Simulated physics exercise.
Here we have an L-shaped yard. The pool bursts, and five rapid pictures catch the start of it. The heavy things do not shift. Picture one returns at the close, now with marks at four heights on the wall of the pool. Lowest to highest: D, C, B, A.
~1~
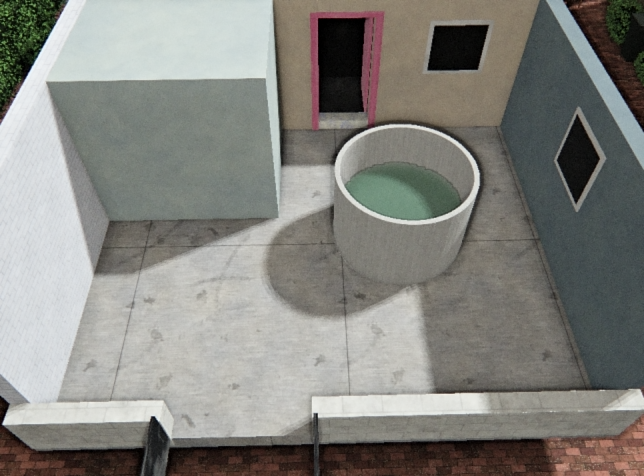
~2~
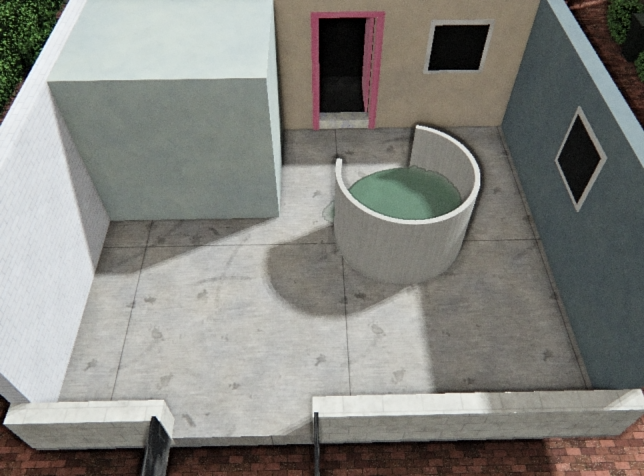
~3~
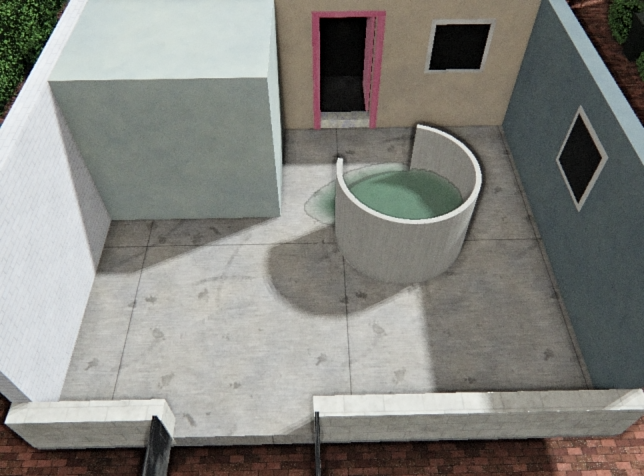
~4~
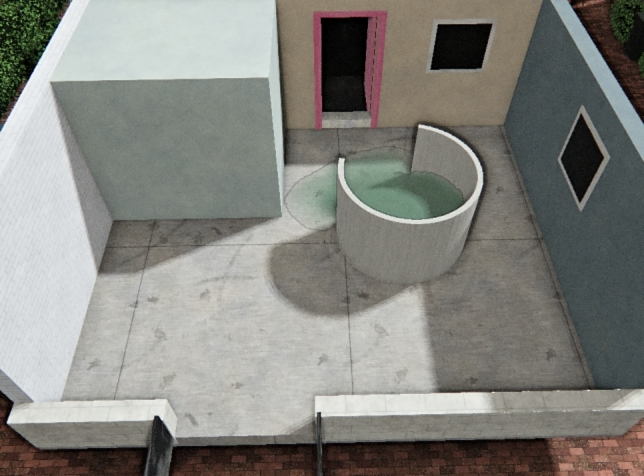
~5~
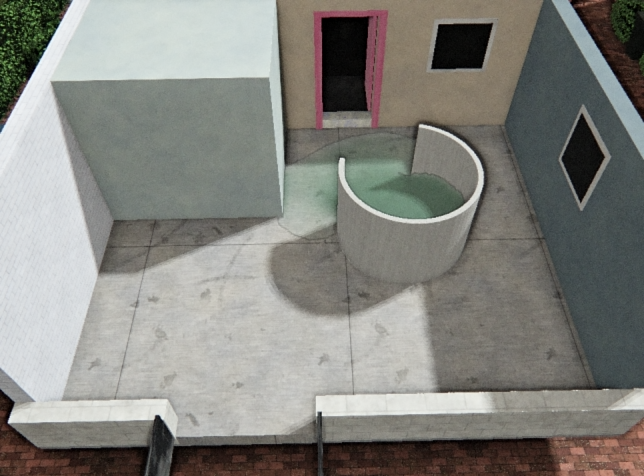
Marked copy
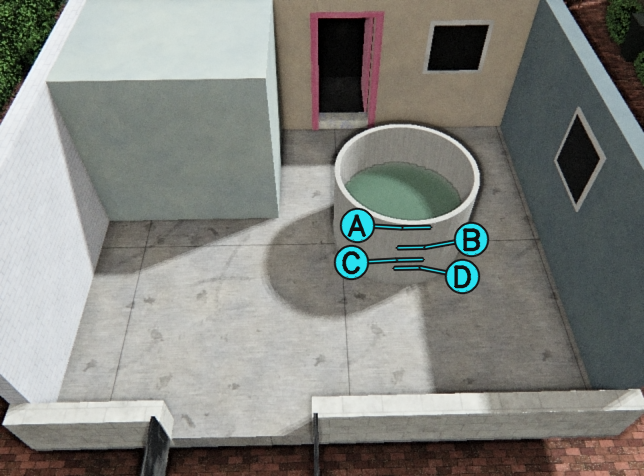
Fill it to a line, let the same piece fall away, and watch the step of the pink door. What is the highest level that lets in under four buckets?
That is level D.
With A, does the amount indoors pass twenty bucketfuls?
Yes.
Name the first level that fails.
Here it is level C.
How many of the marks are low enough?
One of them.
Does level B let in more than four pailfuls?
Yes.
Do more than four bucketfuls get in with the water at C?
Yes, it does.
On the marked copy, A at (415, 227); B at (411, 247); C at (409, 259); D at (407, 268); from the bottom up D, C, B, A.
Choosing A, dozens of bucketfuls pour in.
Choosing B, dozens of bucketfuls pour in.
Choosing C, about 9 bucketfuls get in.
Choosing D, a bucket or two gets in.
